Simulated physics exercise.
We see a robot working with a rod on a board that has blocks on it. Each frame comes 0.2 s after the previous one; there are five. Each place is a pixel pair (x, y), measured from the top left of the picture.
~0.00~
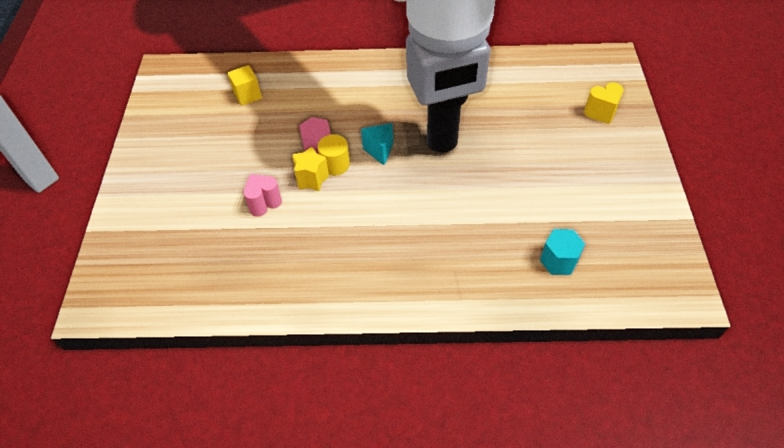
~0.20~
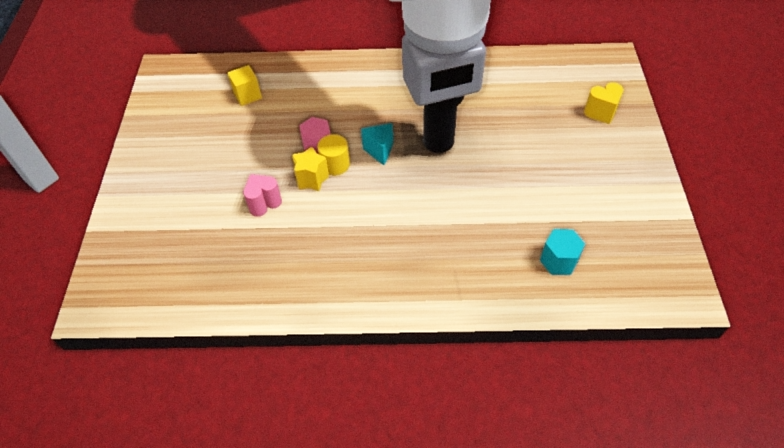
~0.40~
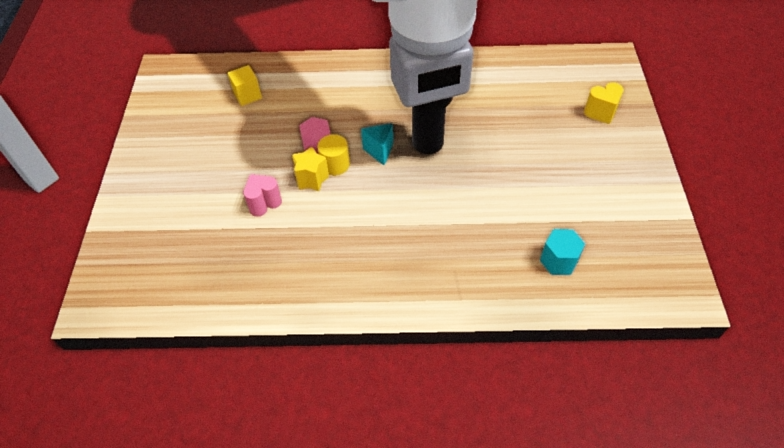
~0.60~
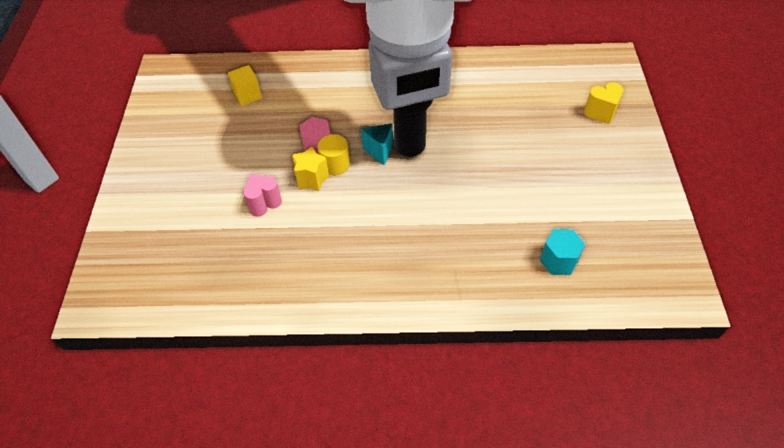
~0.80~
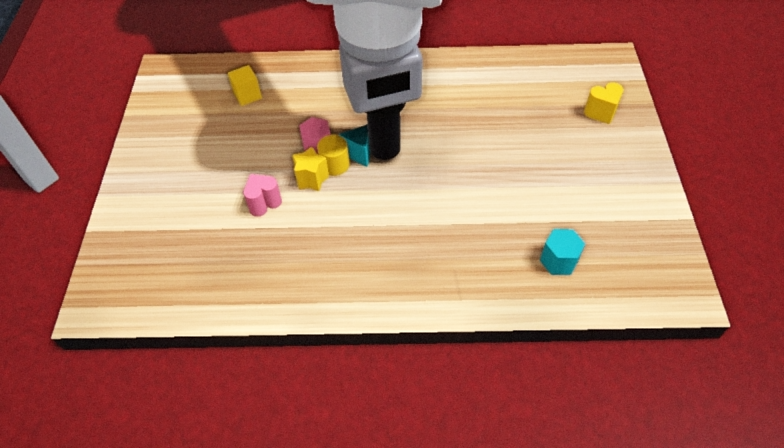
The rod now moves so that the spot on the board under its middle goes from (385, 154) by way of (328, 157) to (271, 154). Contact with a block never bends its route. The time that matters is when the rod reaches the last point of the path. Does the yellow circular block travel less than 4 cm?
No, I don't think so.
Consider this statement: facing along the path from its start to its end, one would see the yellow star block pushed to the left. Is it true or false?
The statement is correct.
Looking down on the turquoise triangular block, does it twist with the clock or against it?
The turn is clockwise.
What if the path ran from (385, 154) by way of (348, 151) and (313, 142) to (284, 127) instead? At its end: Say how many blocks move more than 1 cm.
It shifts three blocks or more.
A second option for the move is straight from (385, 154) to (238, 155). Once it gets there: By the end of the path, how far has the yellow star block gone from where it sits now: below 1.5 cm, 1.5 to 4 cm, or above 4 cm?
My estimate: In the 1.5 to 4 cm range.
What follows on the original path. One third of the way, rod (345, 152); yellow star block (299, 167), turned 25° anticlockwise; pink six-sided block (294, 125), turned 15° anticlockwise; yellow circular block (308, 146); turquoise triangular block (323, 126), turned 25° clockwise.
Two thirds of the way, rod (307, 150); yellow star block (295, 170), turned 55° anticlockwise; pink six-sided block (281, 122), turned 40° anticlockwise; yellow circular block (277, 150); turquoise triangular block (311, 115), turned 70° clockwise.
At the end, rod (270, 149); yellow star block (295, 170), turned 55° anticlockwise; pink six-sided block (259, 114), turned 30° clockwise; yellow circular block (252, 157); turquoise triangular block (310, 115), turned 75° clockwise.
